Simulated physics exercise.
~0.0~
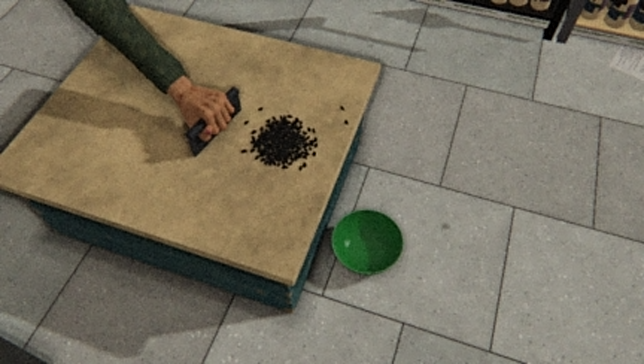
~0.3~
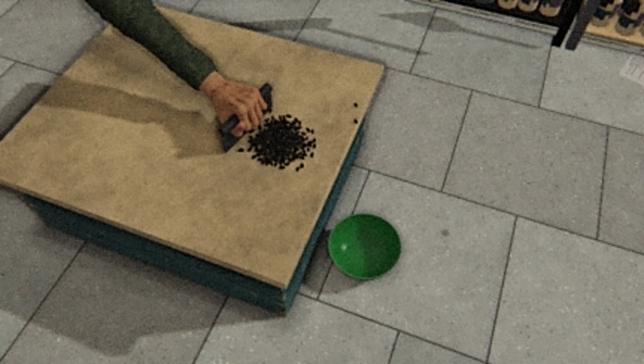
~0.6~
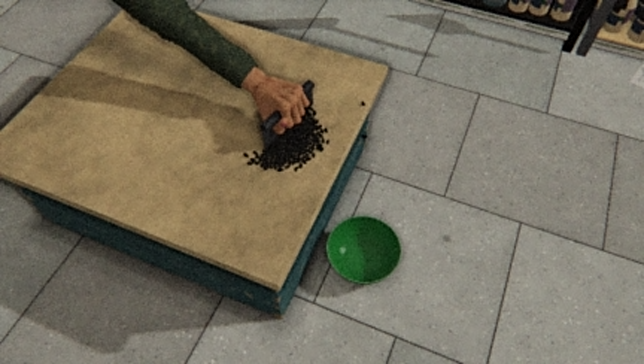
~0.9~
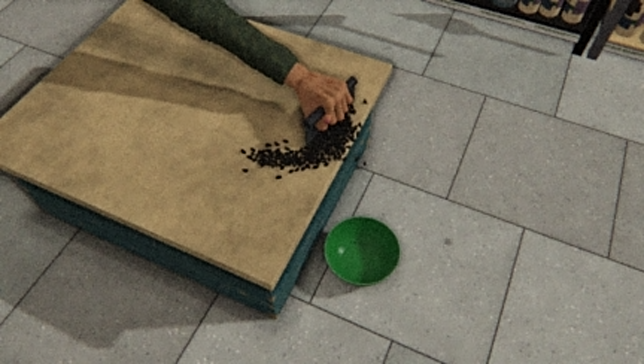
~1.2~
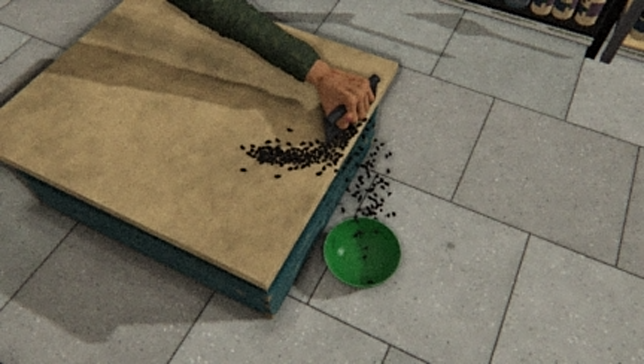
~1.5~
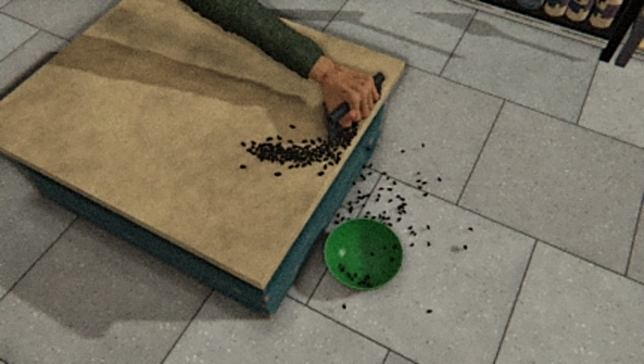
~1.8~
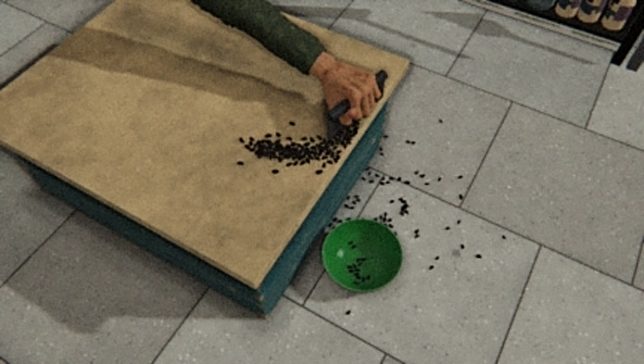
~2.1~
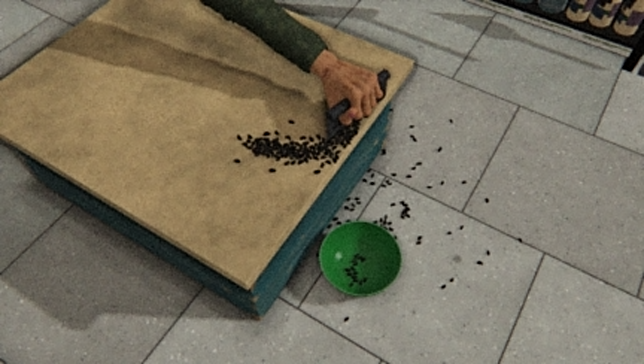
A hand in a dark green sleeve grips a small dark scraper on a tan-topped, teal-sided block, seen from above at an angle on a grey tiled floor, with shelves of goods at the upper right. A pile of black beans lies on the top, and a green bowl sits on the floor beside it. The hand pushes the scraper rightward through the pile, spreading it toward the edge. It stops there as beans spill over. A few land in the bowl, more scatter across the tiles, and most remain on top.
